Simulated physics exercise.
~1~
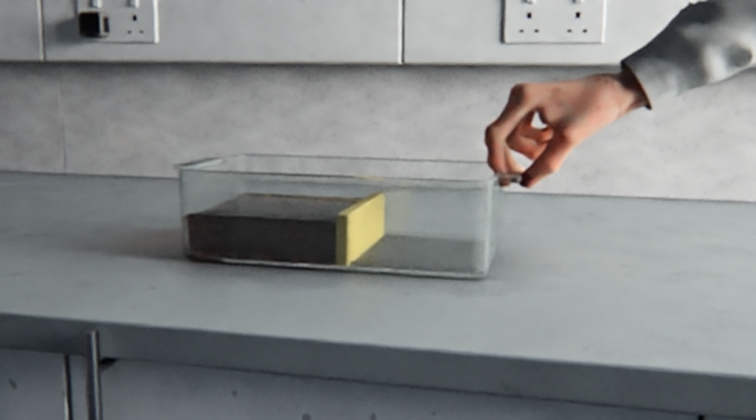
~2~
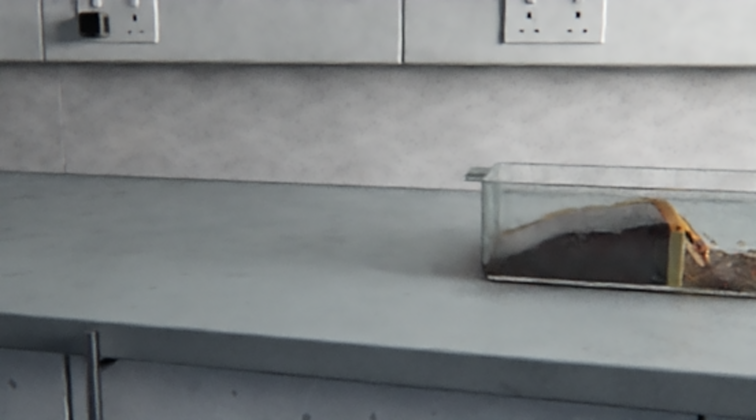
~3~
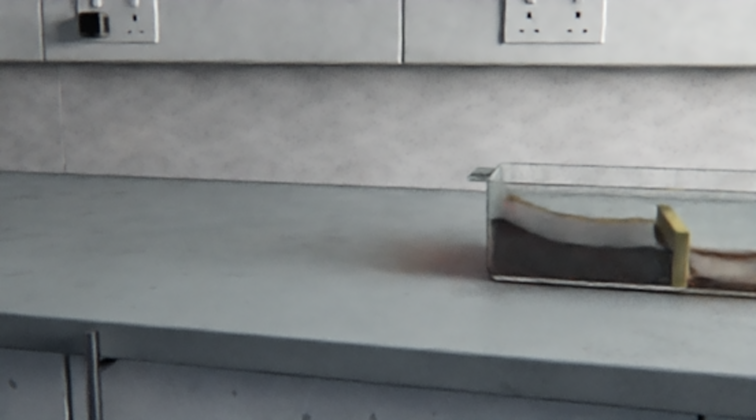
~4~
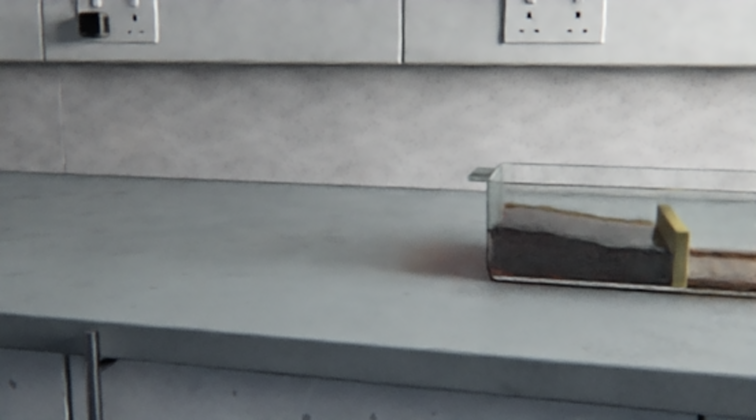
A clear box is tugged right, and its dark liquid sloshes over a low yellow wall.
